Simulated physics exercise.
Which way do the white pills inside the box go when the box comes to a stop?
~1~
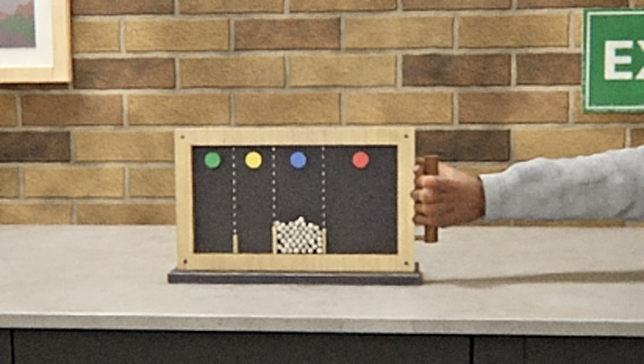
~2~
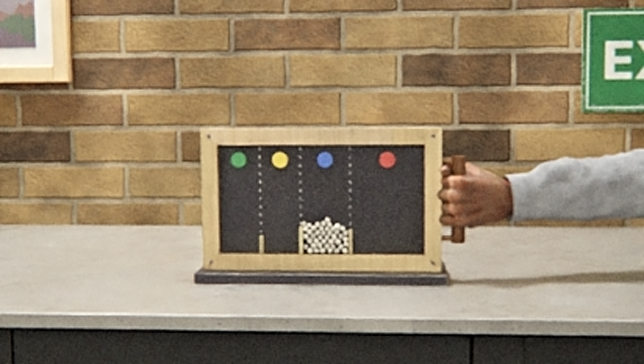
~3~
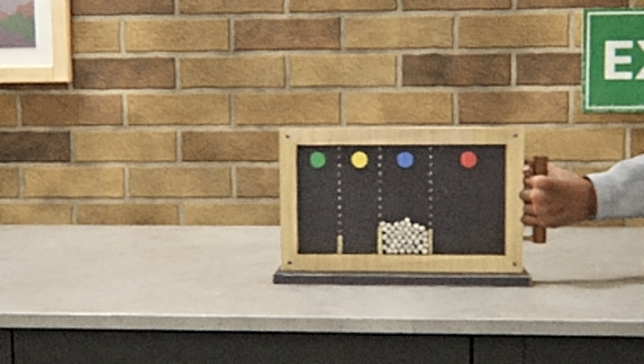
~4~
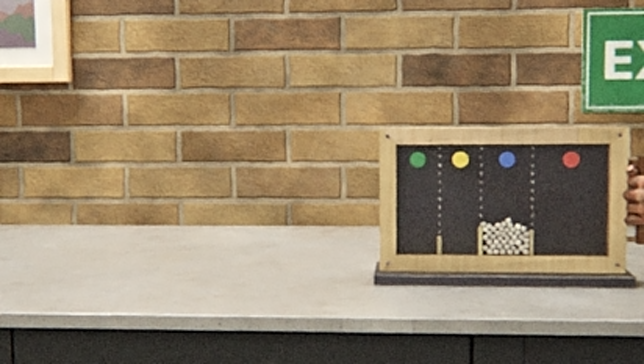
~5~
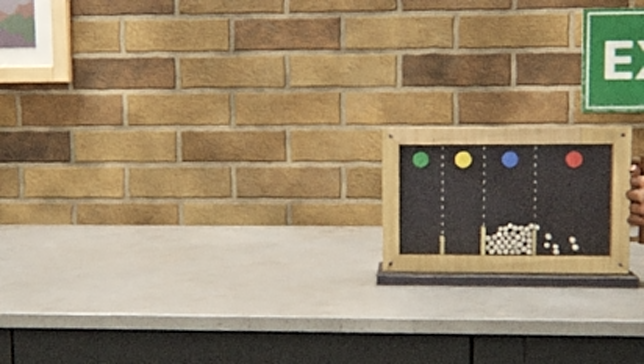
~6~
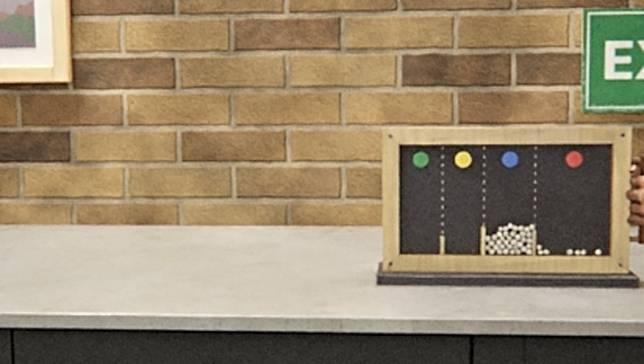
They go to the right, with some spilling out of the blue strip into the red strip.
